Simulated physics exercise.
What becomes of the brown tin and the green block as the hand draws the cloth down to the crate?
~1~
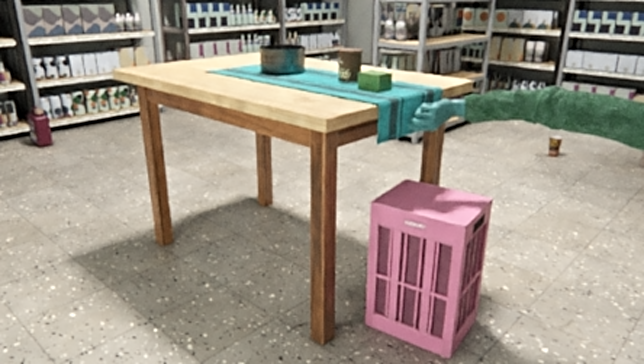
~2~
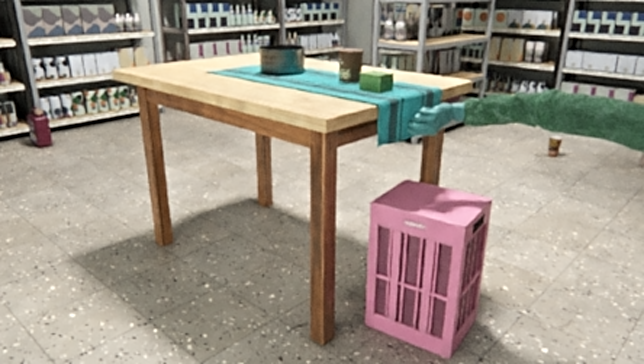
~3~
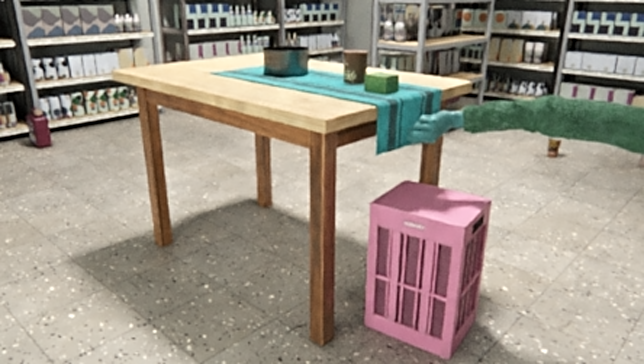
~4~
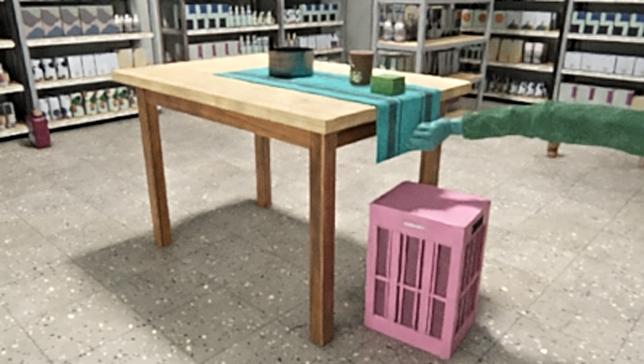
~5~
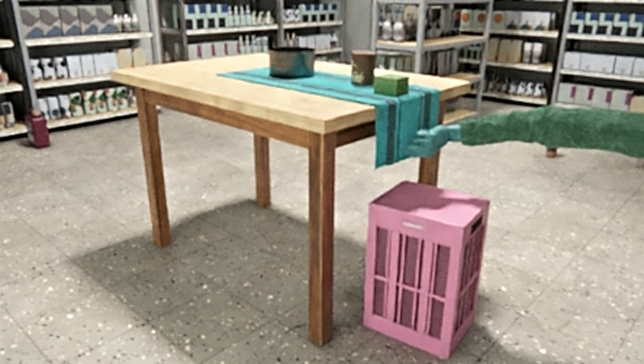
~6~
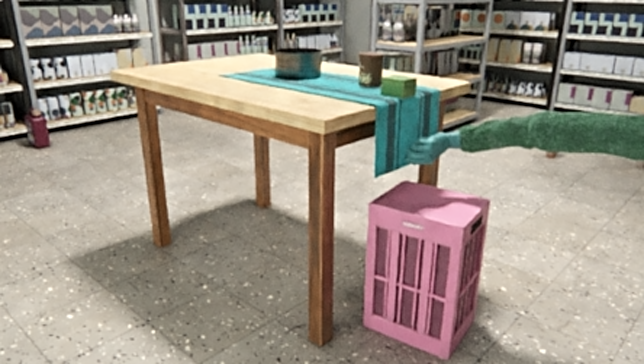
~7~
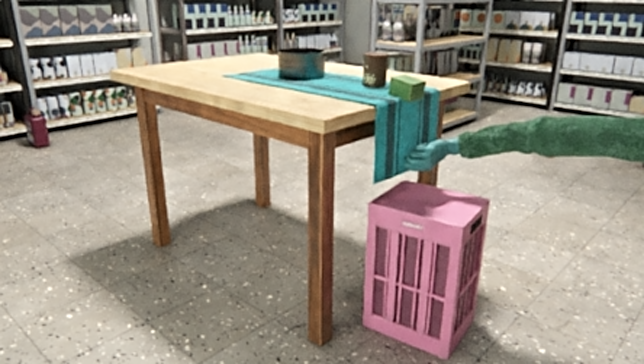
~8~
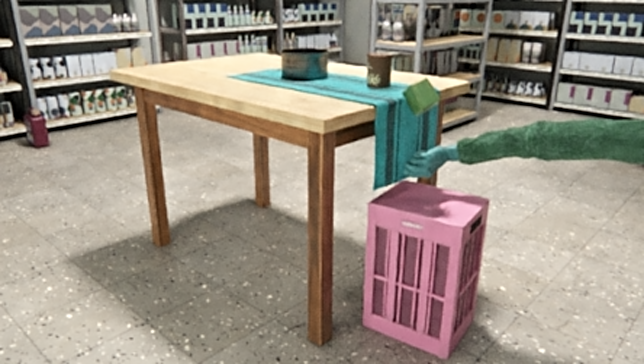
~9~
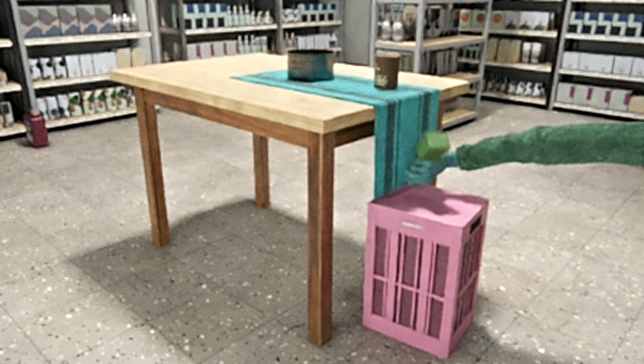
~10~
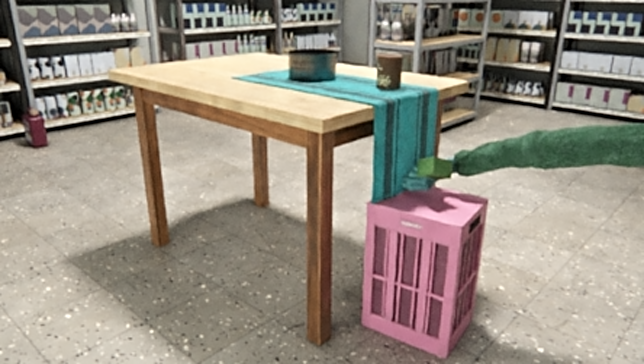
The brown tin rides along with the cloth but stays upright on the table, while the green block is carried over the edge and falls.
In a shop-like room lined with stocked shelves, a slightly swaying camera looks across a speckled floor at a wooden table. A turquoise cloth lies over its right end, holding a dark pot, a brown tin and a small green block, with a pink crate on the floor below. A green-sleeved arm from the right grips the hanging hem and draws it steadily down, carrying all three objects toward the edge. The block tips over the end and drops beside the hand. Finally the hem reaches the crate, while the pot and the upright tin remain on the table.
